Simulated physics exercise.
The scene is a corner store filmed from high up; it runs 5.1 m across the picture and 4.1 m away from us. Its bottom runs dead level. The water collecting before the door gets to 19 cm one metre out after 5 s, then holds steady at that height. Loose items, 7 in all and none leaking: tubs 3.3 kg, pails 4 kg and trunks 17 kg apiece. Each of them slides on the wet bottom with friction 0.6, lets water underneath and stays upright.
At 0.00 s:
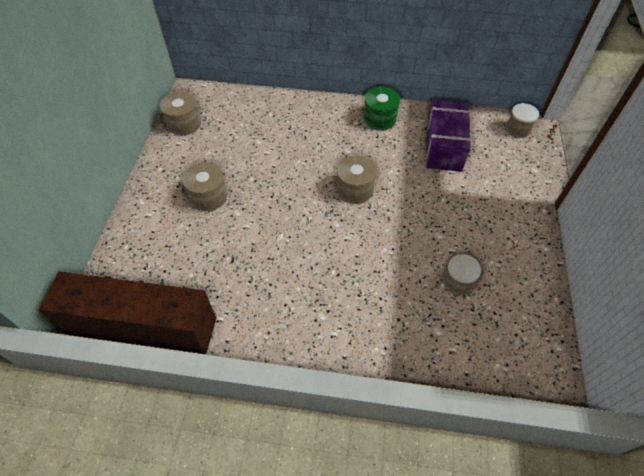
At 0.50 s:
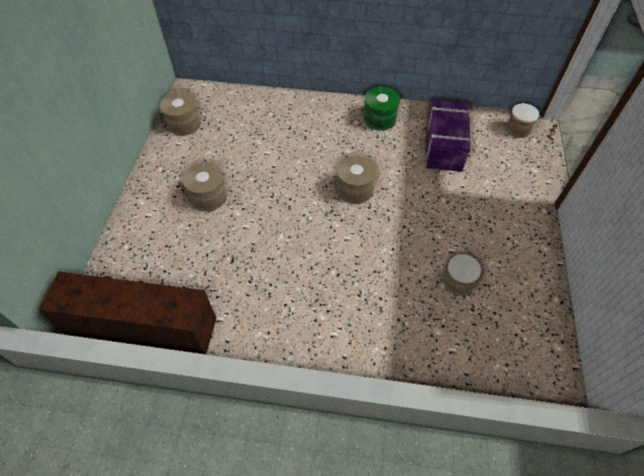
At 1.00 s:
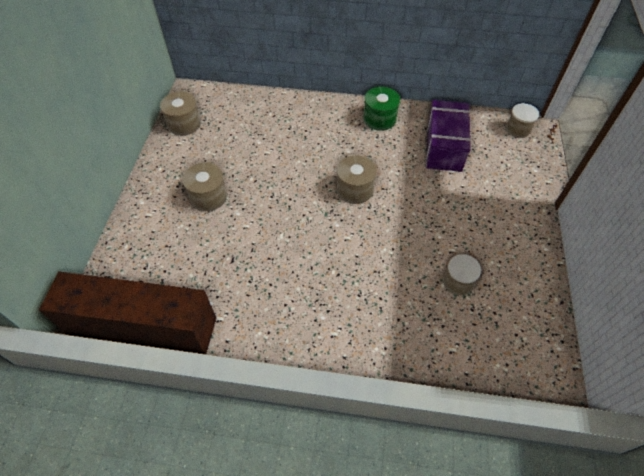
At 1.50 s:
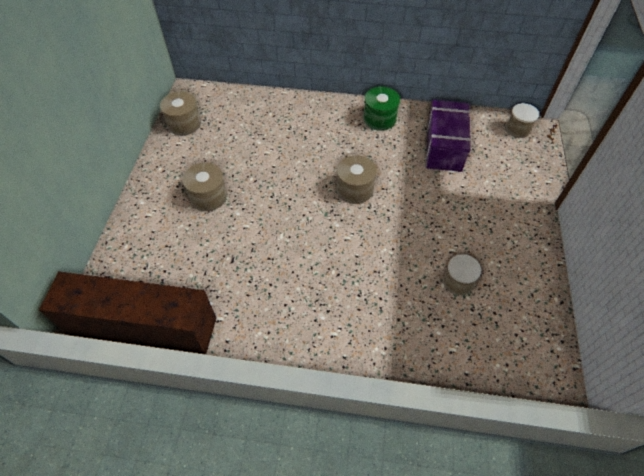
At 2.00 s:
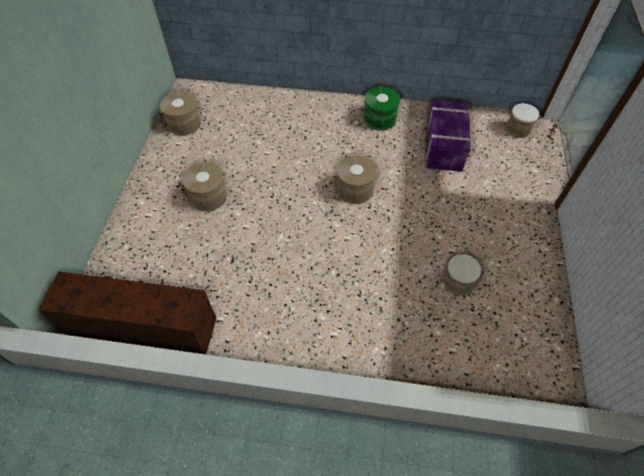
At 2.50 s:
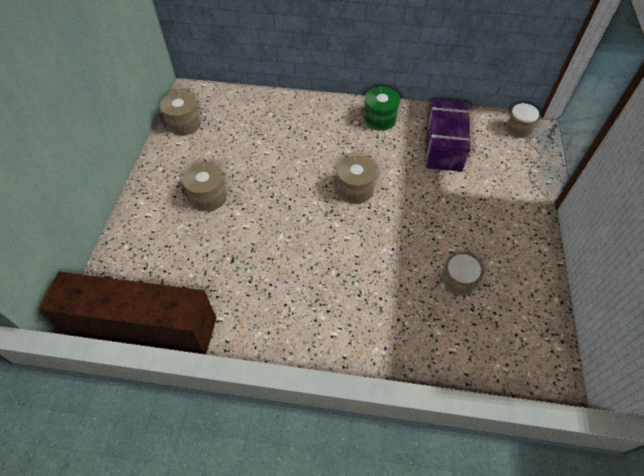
The clip shows a room with a speckled floor, a purple trunk, a green tub, several pails and a brown trunk, all staying still while greenish water spreads outside and finally reaches just inside the doorway at right.
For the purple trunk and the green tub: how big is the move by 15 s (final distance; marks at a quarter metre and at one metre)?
Expect the purple trunk to be well off its spot and the green tub to be well off its spot.
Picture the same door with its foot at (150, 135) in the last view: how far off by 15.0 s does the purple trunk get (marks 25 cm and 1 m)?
Then the purple trunk gets carried off.
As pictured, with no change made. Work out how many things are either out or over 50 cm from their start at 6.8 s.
Answer: 4.
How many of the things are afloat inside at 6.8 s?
It comes to 0 of them.
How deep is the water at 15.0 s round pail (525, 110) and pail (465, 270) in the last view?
Close to 11 and 4 centimetres.
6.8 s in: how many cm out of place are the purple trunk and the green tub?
Shifts: Around 150 and 120 cm.
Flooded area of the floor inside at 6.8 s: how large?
Near 13 m2 in all.
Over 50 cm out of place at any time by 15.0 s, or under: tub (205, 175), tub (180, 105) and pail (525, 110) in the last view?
Order as asked: Above, above, above.
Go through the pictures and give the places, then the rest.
The first picture shows the purple trunk at (451, 124) rests on the ground; the green tub at (382, 98), on the bottom; 0.0 m2 under water; 0 of 7 have shifted.
The second picture shows the purple trunk at (451, 124), on the bottom; the green tub at (382, 98) rests on the ground; 0.0 m2 under water; 0 of 7 have shifted.
The third picture shows the purple trunk at (451, 124), on the bottom; the green tub at (382, 98), on the bottom; water covers 0.0 m2; 0 of 7 have shifted.
The fourth picture shows the purple trunk at (451, 124), on the bottom; the green tub at (382, 98) rests on the ground; 0.0 m2 under water; 0 of 7 have shifted.
The fifth picture shows the purple trunk at (451, 124) rests on the ground; the green tub at (382, 98) rests on the ground; 0.0 m2 under water; 0 of 7 have shifted.
The sixth picture shows the purple trunk at (451, 124) rests on the ground; the green tub at (382, 98) rests on the ground; water covers 0.2 m2; 0 of 7 have shifted.
After 3.5 s the purple trunk is near (451, 124), 0.0 m from its start, aground; the green tub is near (382, 98), 0.0 m from its start, aground; 0 afloat.
After 6.8 s the purple trunk is near (315, 113), 1.7 m from its start, aground; the green tub is near (282, 105), 1.3 m from its start, aground; 0 afloat.
After 11.0 s the purple trunk is near (190, 134), 3.1 m from its start, afloat; the green tub is near (168, 178), 2.8 m from its start, afloat; 6 afloat.
After 15.0 s the purple trunk is near (157, 211), 3.5 m from its start, afloat; the green tub is near (281, 223), 2.3 m from its start, afloat; 6 afloat.
